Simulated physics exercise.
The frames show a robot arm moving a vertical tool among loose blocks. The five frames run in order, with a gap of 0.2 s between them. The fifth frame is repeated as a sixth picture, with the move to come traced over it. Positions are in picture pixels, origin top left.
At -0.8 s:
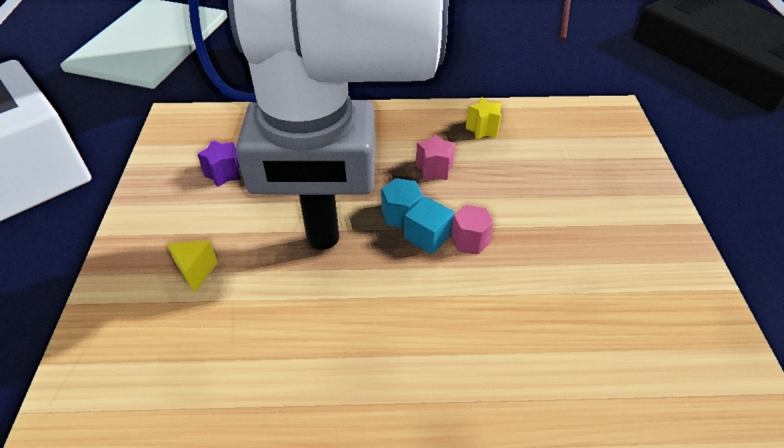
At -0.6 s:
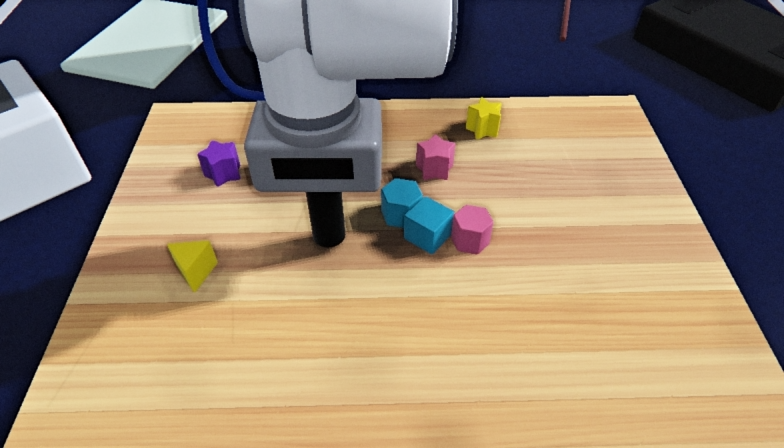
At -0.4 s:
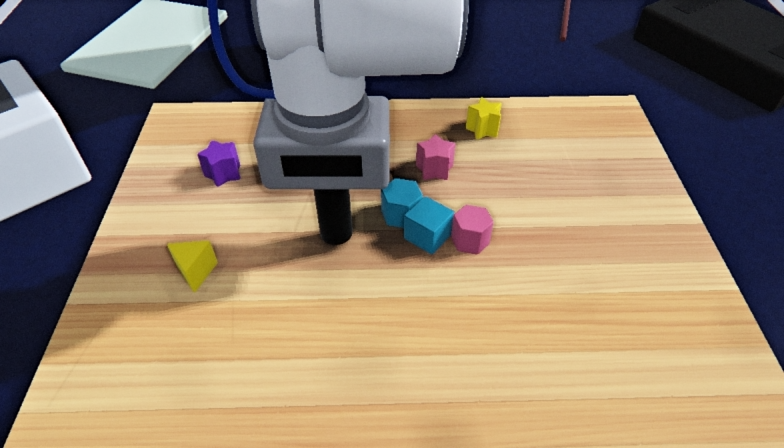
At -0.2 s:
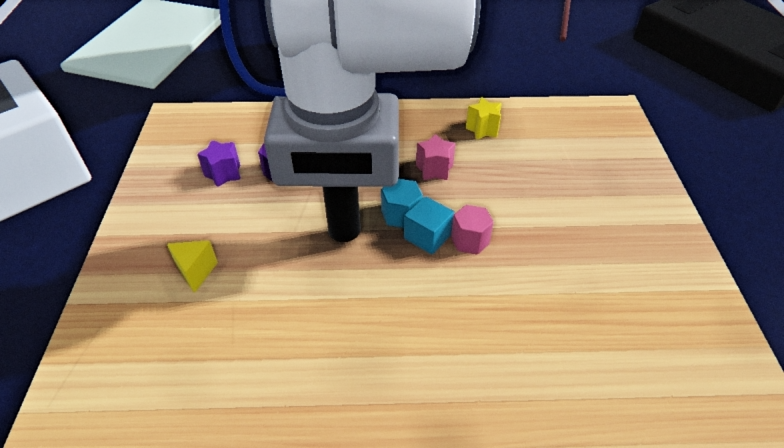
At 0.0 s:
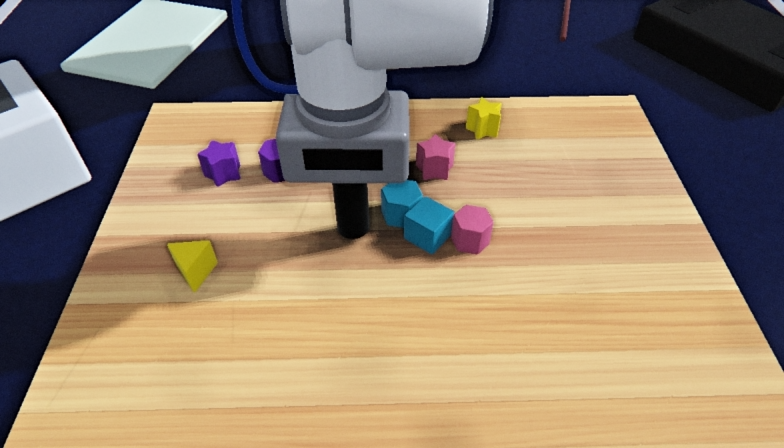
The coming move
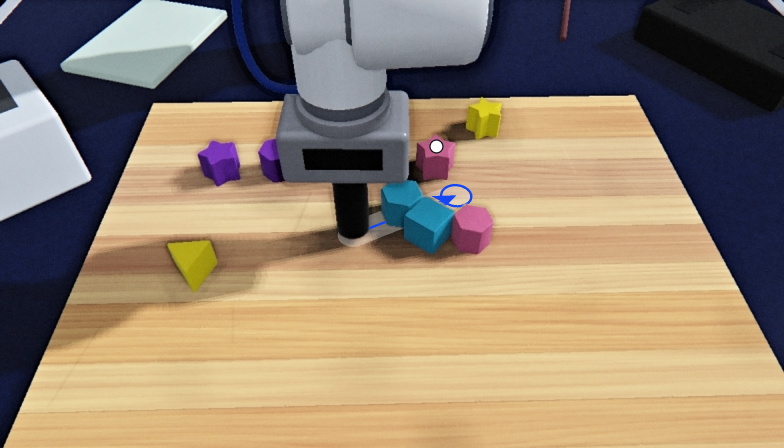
On a light wooden board, a robot arm holds a black vertical tool between a yellow triangular block and a cluster of blue and pink blocks. The arm slides the tool slowly and slightly to the right, nearer the blue blocks, gradually uncovering a purple block behind it, while every block stays still.
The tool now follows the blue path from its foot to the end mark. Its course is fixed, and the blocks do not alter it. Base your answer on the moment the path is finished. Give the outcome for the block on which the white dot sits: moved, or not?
It moves.
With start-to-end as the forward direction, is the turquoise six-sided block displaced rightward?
No
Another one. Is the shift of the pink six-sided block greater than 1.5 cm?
No
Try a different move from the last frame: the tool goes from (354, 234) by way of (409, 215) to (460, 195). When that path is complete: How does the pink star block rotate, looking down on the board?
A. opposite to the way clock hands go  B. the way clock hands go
The answer is A.
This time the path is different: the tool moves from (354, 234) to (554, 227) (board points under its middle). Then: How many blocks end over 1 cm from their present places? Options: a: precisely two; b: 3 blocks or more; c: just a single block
Choice b: 3 blocks or more.
The drawn path runs from (354, 234) directly to (456, 196); the dot is on the pink star block.
The first path, step by step. One third of the way, tool (390, 213); turquoise six-sided block (418, 183).
Two thirds of the way, tool (424, 201); turquoise six-sided block (445, 167), turned 35° anticlockwise; turquoise square block (433, 212), turned 20° clockwise; pink star block (437, 145), turned 10° anticlockwise; pink six-sided block (477, 220).
At the end, tool (457, 189); turquoise six-sided block (468, 151), turned 70° anticlockwise; turquoise square block (433, 212), turned 20° clockwise; pink star block (440, 137), turned 50° anticlockwise; pink six-sided block (477, 220).
